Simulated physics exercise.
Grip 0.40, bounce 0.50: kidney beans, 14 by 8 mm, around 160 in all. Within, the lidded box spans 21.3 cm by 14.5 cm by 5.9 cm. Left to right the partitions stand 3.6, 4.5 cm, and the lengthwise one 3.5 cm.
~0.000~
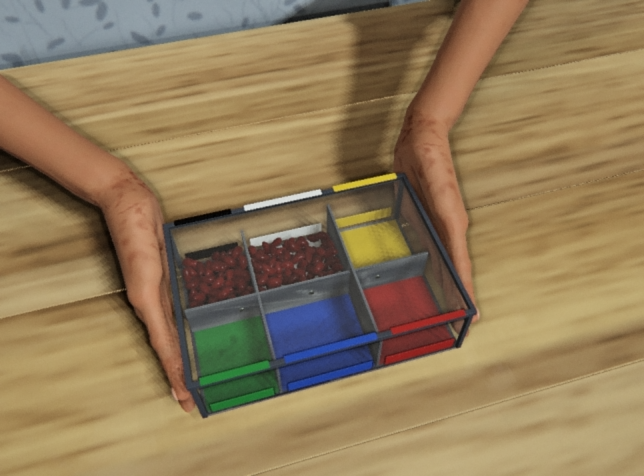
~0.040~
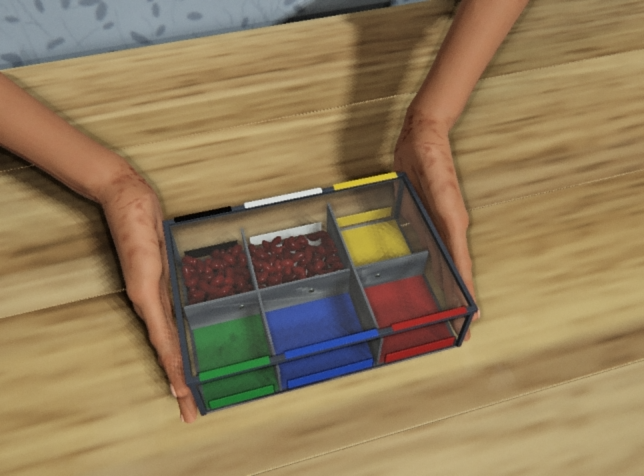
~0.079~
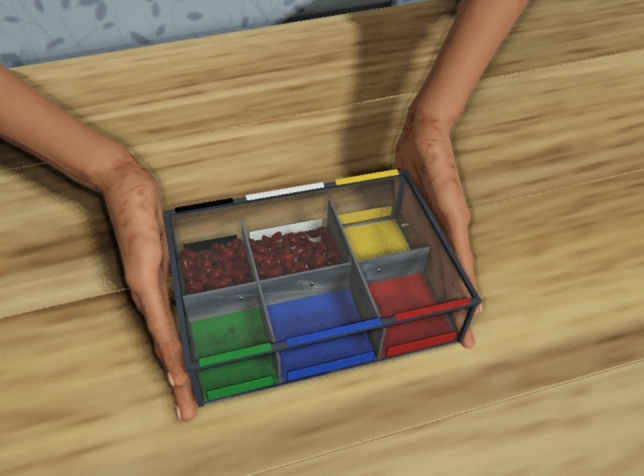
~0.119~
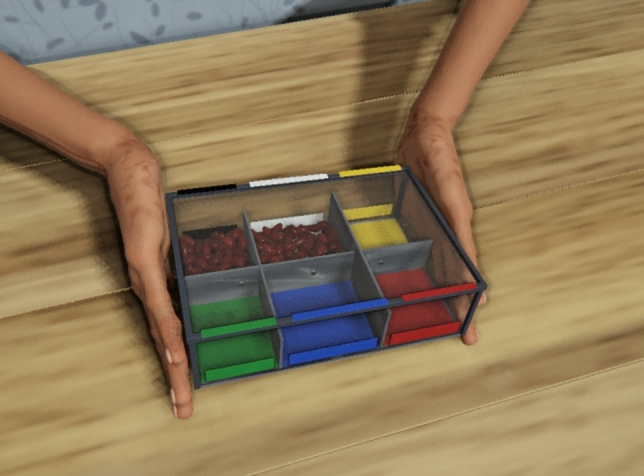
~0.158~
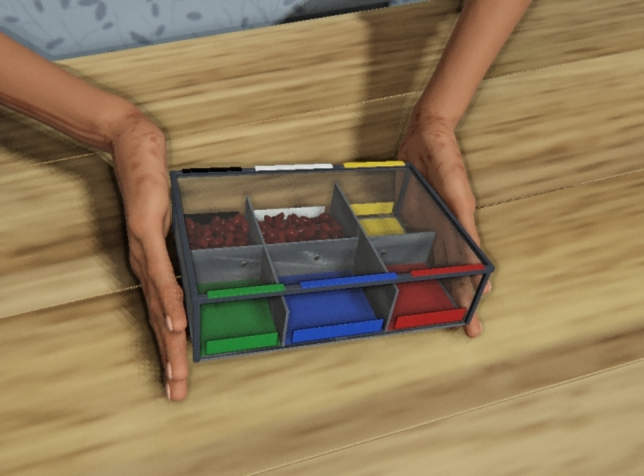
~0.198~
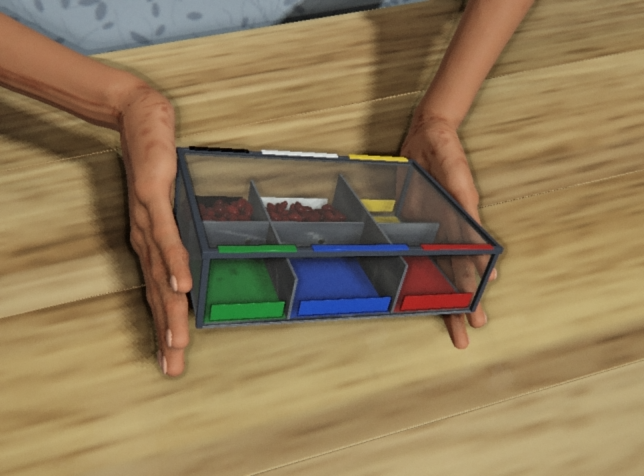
Two hands tilt a clear divided box of red beans, raising its near side.
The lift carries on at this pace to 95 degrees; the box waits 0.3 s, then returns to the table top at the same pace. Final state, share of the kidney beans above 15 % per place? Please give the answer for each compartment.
Red N, blue N, green N, yellow N, white Y, black Y.
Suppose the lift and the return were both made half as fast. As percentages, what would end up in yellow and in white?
You'd end up with yellow at 5 percent and white at 75 percent.
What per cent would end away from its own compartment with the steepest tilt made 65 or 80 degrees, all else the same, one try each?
Some 5 and some 15 per cent, respectively.
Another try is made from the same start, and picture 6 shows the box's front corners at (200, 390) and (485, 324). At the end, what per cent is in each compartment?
Final shares: Red 20%, blue 60%, green 5%, yellow 0%, white 10%, black 10%.
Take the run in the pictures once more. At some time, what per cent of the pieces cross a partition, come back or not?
That share comes to about 25 per cent.
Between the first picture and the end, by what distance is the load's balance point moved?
About 2.5 cm.
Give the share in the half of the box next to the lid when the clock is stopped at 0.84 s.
60 %.
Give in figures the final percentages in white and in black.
In white it's 75, in black it's 20.
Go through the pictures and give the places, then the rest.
In the first frame, box tilt 0 degrees, front corners at (192, 383) and (470, 310); white 60 %, black 40 %.
In the second frame, box tilt 1 degrees, front corners at (192, 379) and (471, 308).
In the third frame, box tilt 5 degrees, front corners at (191, 364) and (474, 300), lowest corner right back.
In the fourth frame, box tilt 10 degrees, front corners at (193, 336) and (480, 285), lowest corner right back.
In the fifth frame, box tilt 17 degrees, front corners at (198, 297) and (488, 267), lowest corner right back.
In the sixth frame, box tilt 24 degrees, front corners at (208, 252) and (496, 248), lowest corner right back; white 60 %, black 40 %. Its pace works out near 175 degrees a second.
Then, at 0.84 s, tilt 95 degrees; white 75 %, black 25 %.
After 1.27 s, tilt 52 degrees; white 75 %, black 20 %.
After 1.78 s, tilt 0 degrees; yellow 5 %, white 75 %, black 20 %.
At rest (2.2 s), red 0 %, blue 0 %, green 0 %, yellow 5 %, white 75 %, black 20 %.
